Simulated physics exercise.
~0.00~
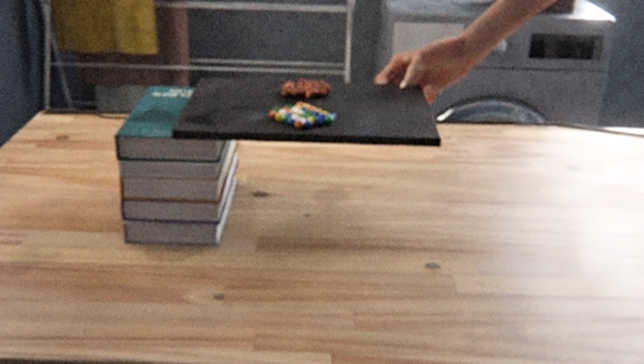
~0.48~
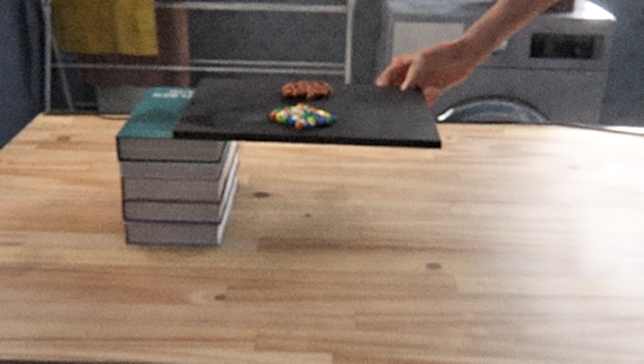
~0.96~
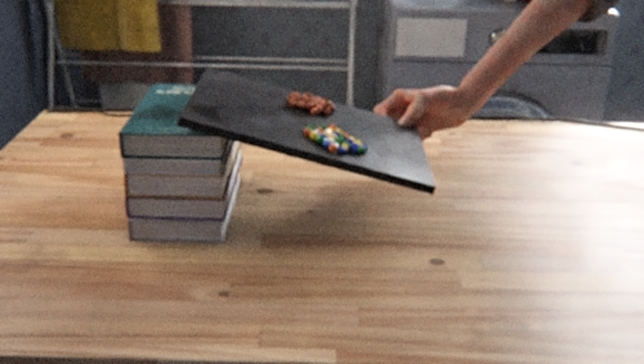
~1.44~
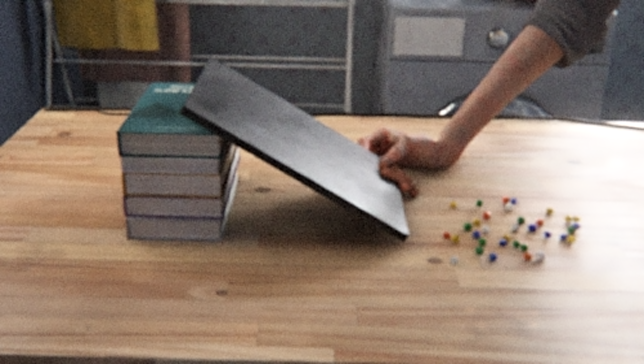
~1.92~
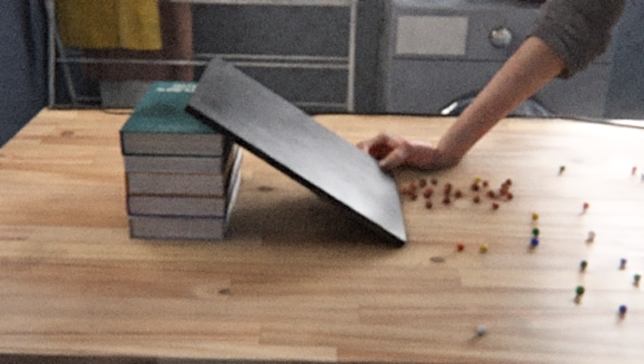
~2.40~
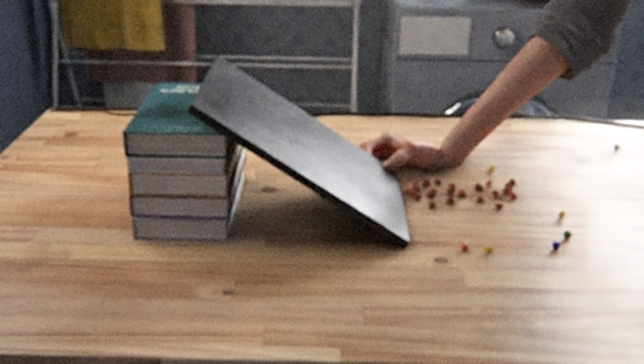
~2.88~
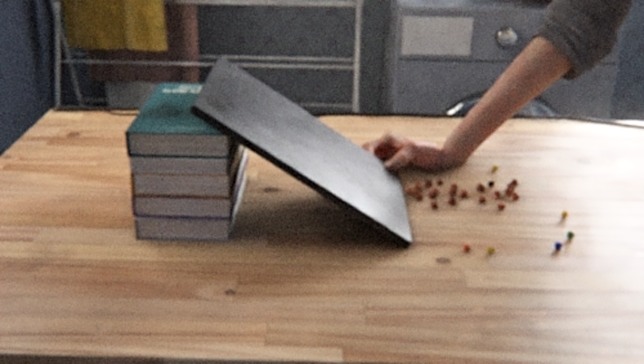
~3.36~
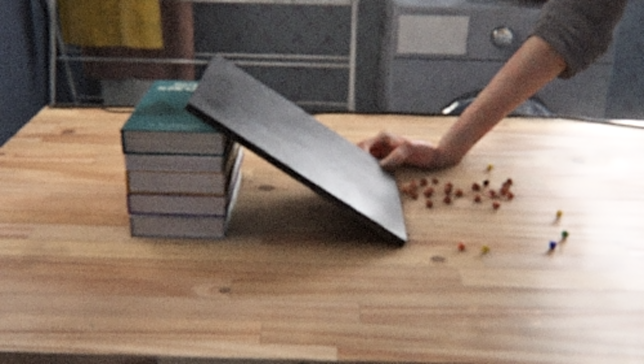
A hand holds up the right end of a dark board whose left end rests on a stack of books with a teal cover on top, seen from across a pale wooden table in a slightly swaying view. Two small piles lie on the board, multicoloured beads nearer and reddish-brown pieces behind. The hand lowers its end, and both piles stay put at first. As the slope steepens, the beads spill off and scatter rightward, then the brown pieces follow. The board rests as a ramp, the brown pieces clustered near its foot, while the beads have travelled farther, many out of view.
